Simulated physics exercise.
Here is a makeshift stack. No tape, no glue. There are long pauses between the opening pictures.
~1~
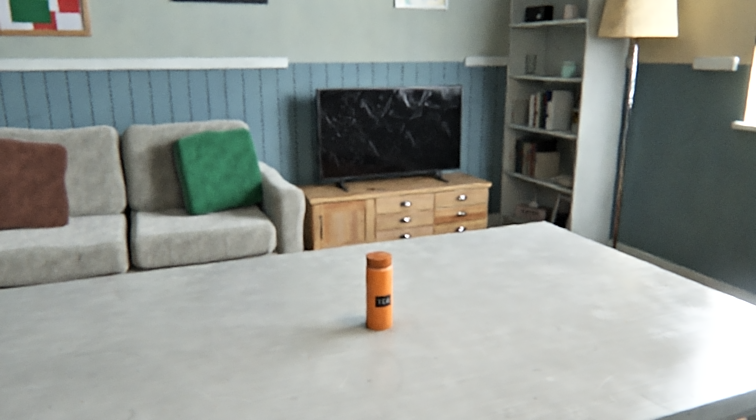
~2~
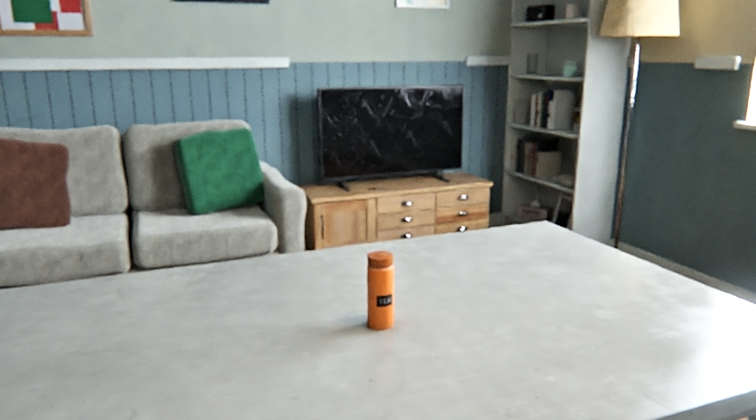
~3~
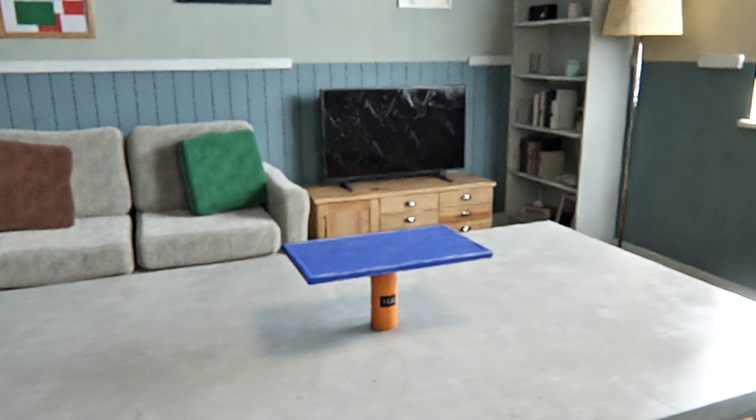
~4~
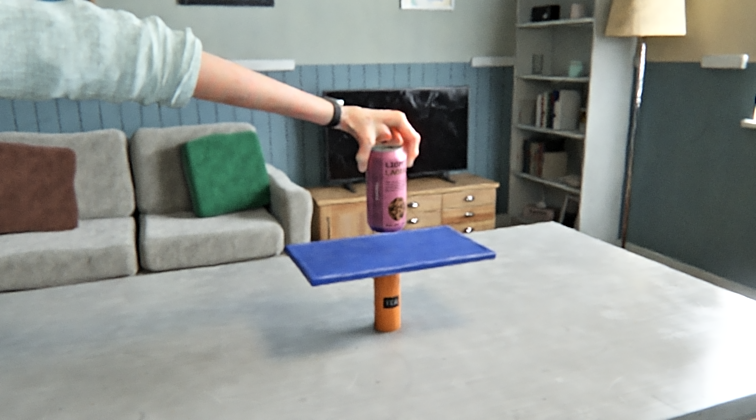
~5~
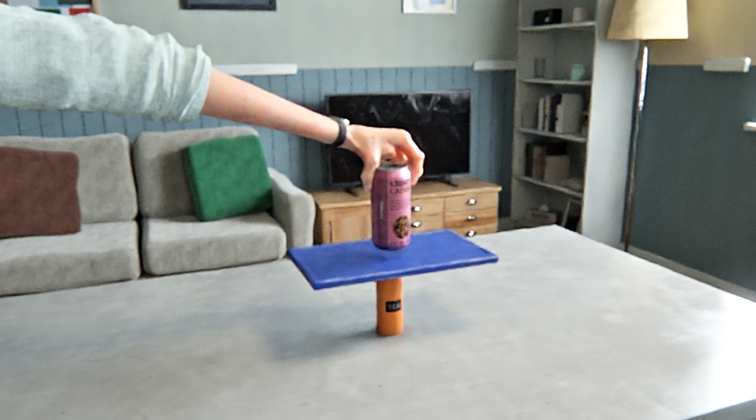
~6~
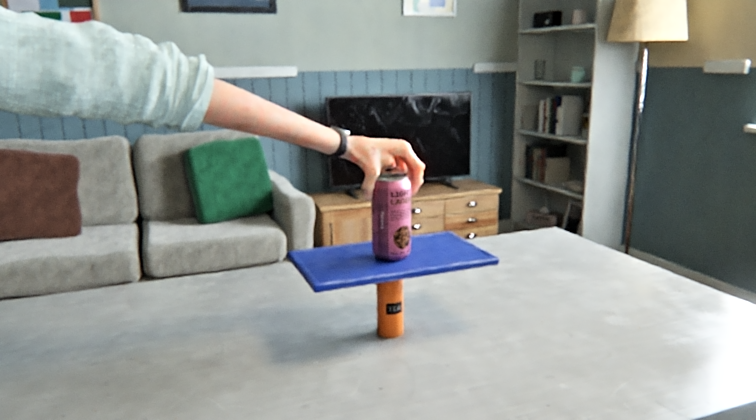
In a living room, a blue lid appears atop an orange bottle on a table, and a hand lowers a pink can onto it.
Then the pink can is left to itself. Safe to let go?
It holds.
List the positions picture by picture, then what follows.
In the first picture, the last thing is not in view yet.
In the second picture, the last thing is not in view yet.
In the third picture, the last thing is not in view yet; blue lid (385, 251).
The fourth picture shows still above its spot; pink can (386, 189); blue lid (388, 252).
The fifth picture shows still above its spot; pink can (391, 207); blue lid (391, 256).
The sixth picture shows in place under the hand; pink can (391, 217); blue lid (391, 258).
Then, 0.50 s after the last picture, nothing has stirred.
Then, 1.30 s after the last picture, pink can resting near (392, 218).
At rest, all 3 in place. Seen from the same camera at the end, pink can near (392, 218). The stack stays up.
